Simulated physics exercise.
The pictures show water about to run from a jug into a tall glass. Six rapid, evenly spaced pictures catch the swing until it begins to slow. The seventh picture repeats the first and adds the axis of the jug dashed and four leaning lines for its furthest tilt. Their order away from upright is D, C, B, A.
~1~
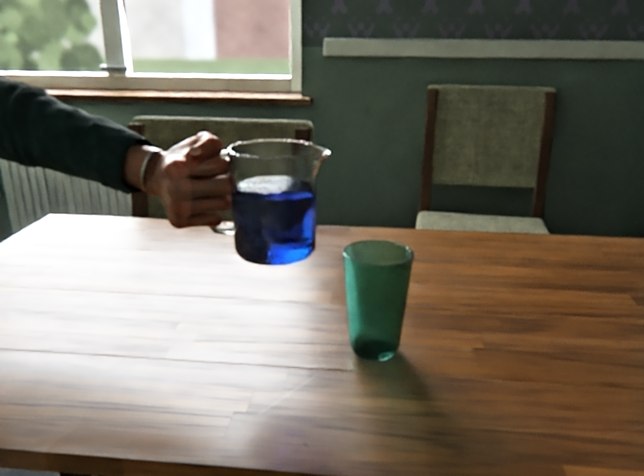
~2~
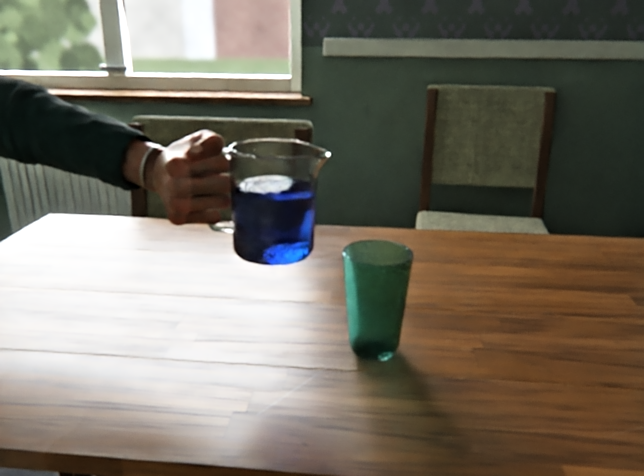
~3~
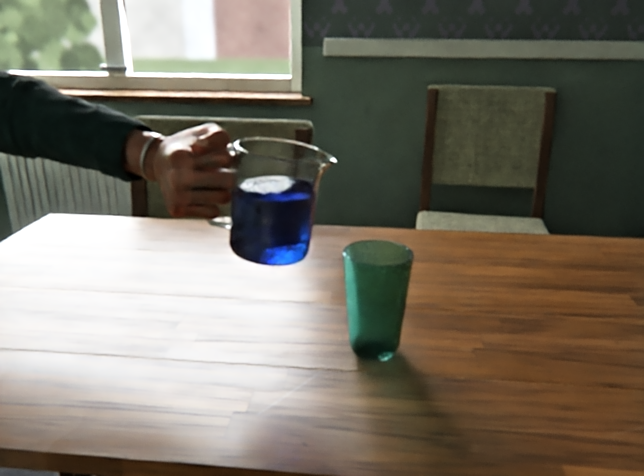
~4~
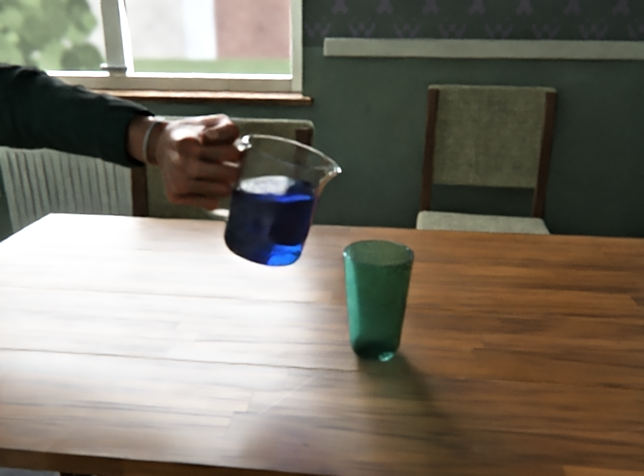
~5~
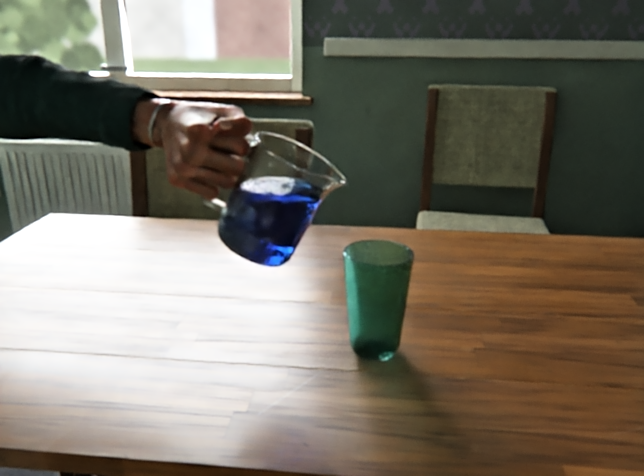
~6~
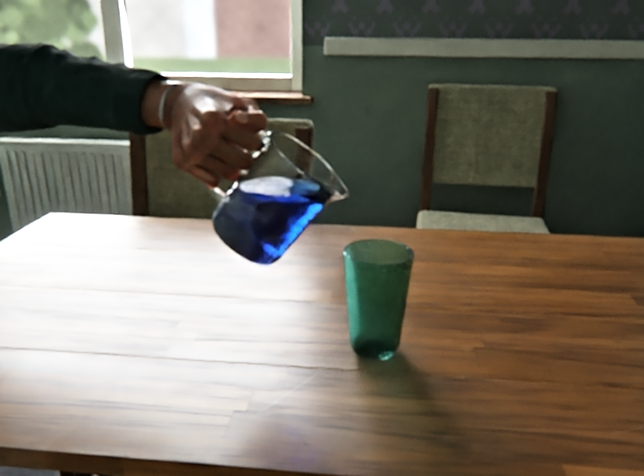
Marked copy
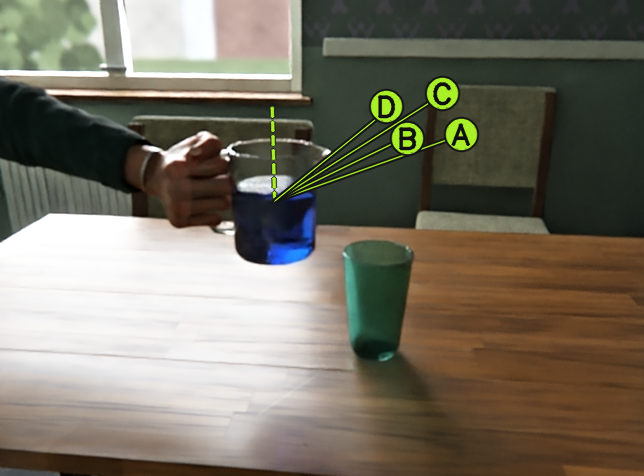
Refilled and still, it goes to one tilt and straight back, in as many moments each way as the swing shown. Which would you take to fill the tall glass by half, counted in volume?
Use mark A.
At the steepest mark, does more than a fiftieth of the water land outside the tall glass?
No.
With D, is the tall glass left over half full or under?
Under half.
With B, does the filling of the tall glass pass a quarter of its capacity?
Yes.
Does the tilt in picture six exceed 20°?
Yes.
On the marked copy, A at (445, 140); B at (390, 144); C at (428, 103); D at (375, 119).
With A, the tall glass ends with about 48 % of what it can hold.
With B, the tall glass ends with about 33 % of what it can hold.
With C, the tall glass ends with about 20 % of what it can hold.
With D, the tall glass ends with about 11 % of what it can hold.
